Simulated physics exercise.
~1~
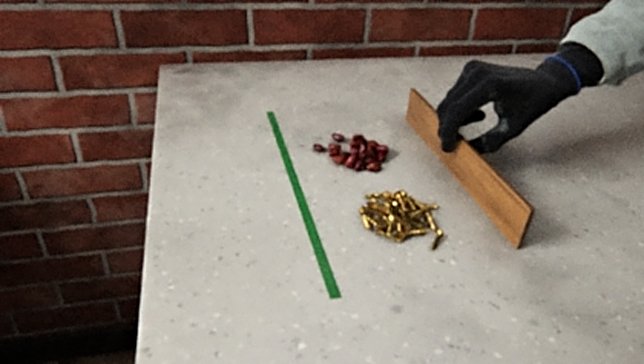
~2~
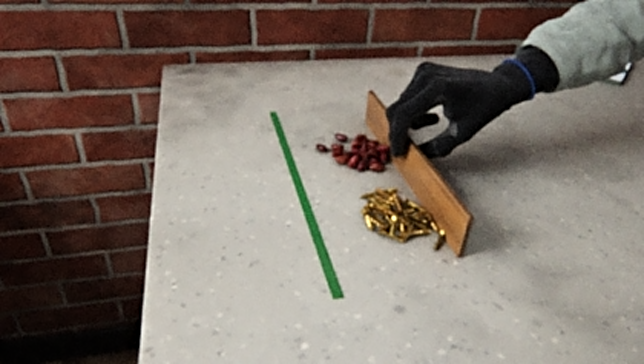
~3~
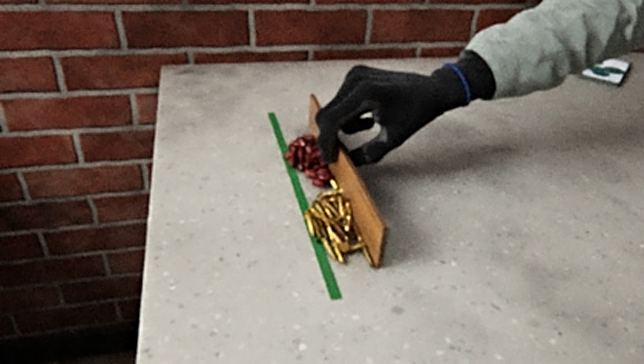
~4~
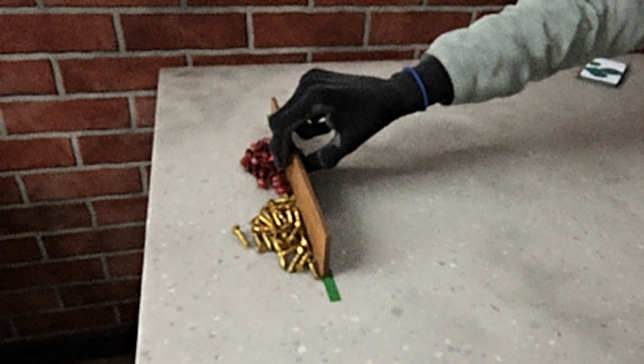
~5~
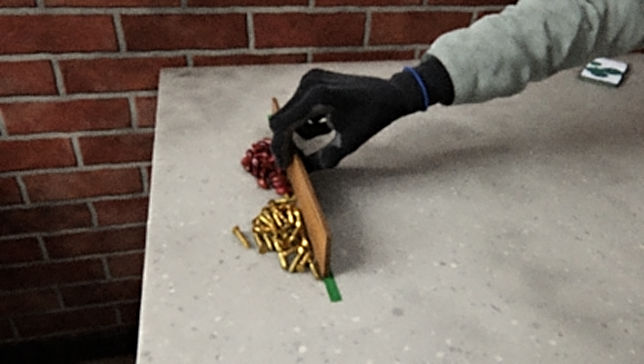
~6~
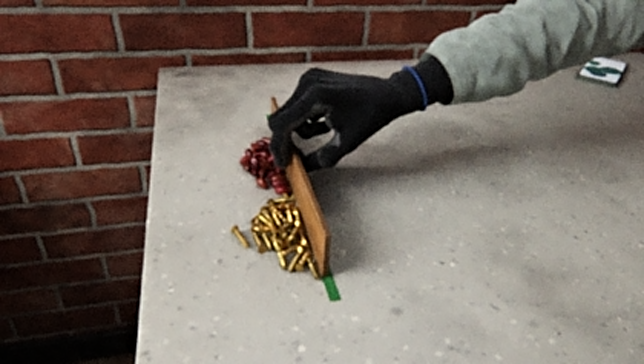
A gloved hand pushes red and brass-coloured piles left with a wooden strip, stopping at green tape.
